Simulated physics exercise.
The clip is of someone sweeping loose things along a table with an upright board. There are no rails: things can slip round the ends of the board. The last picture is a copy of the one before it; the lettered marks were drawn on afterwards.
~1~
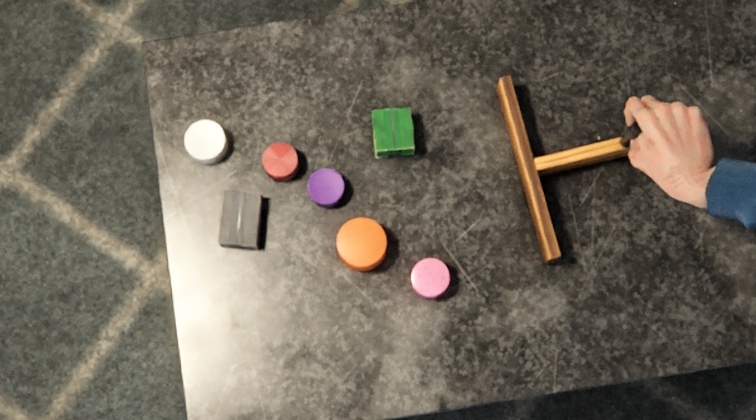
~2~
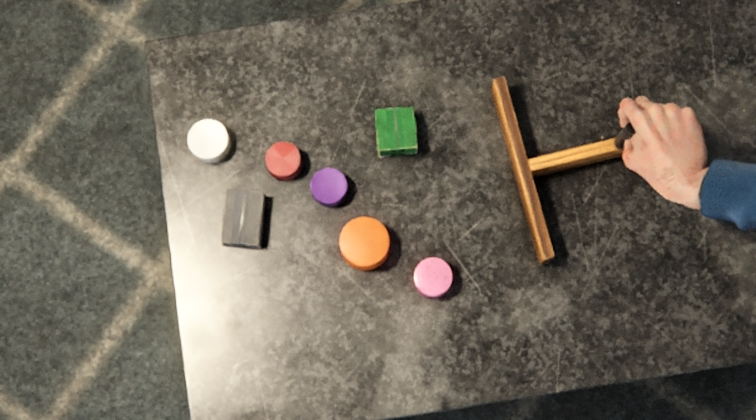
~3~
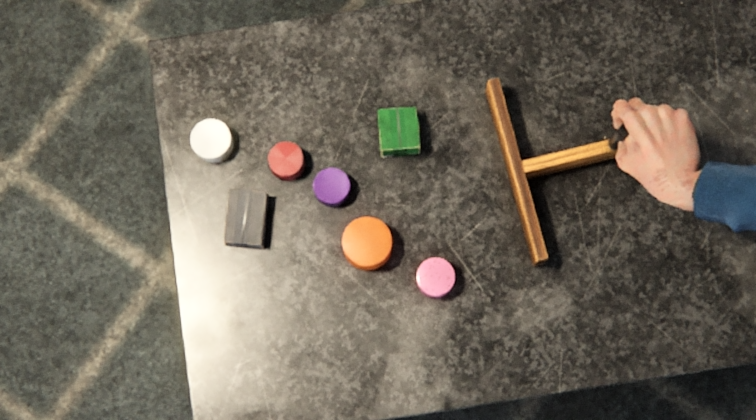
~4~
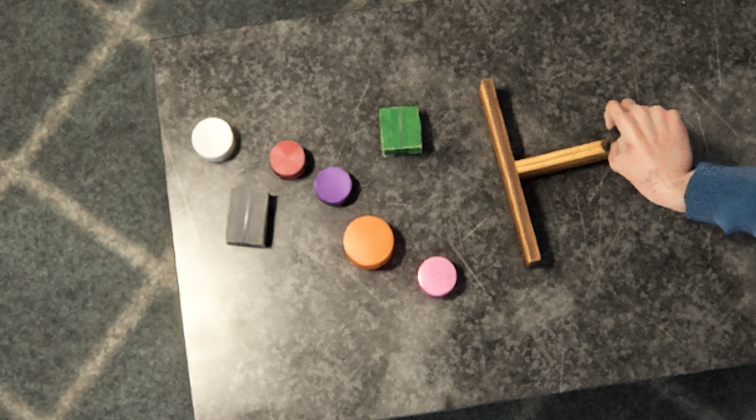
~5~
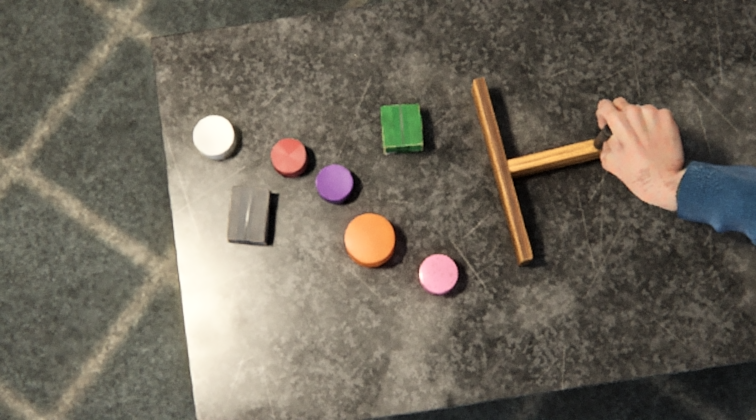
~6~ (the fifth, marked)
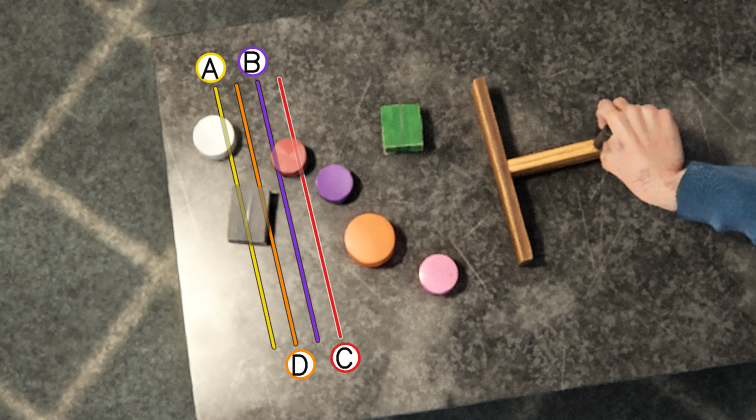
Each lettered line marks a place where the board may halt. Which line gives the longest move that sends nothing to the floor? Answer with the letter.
Nothing falls up to A.
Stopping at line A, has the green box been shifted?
Yes.
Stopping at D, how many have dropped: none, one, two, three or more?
The count is none.
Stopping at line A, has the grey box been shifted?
By then, yes.
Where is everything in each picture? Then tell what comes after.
The first frame shows white jar (207, 143); red tin (281, 162); orange tin (362, 245).
The second frame shows board (524, 166); grey box (244, 219).
The third frame shows board (518, 168); pink pot (435, 278).
The fourth frame shows board (511, 168); white jar (214, 141).
The fifth frame shows board (503, 167); orange tin (370, 241); grey box (249, 215); purple jar (335, 185).
On the marked copy, A at (244, 215); B at (287, 209); C at (309, 205); D at (266, 212).
Following A. Soon after the start, board (409, 181); pink pot (408, 282); green box (370, 135).
Later, board (316, 195); red tin (245, 168); pink pot (322, 308).
In the end, board (244, 206); white jar (167, 140); red tin (177, 184); nothing has fallen.
As for the rest, B is safe but short; C is safe but short; D is safe but short.
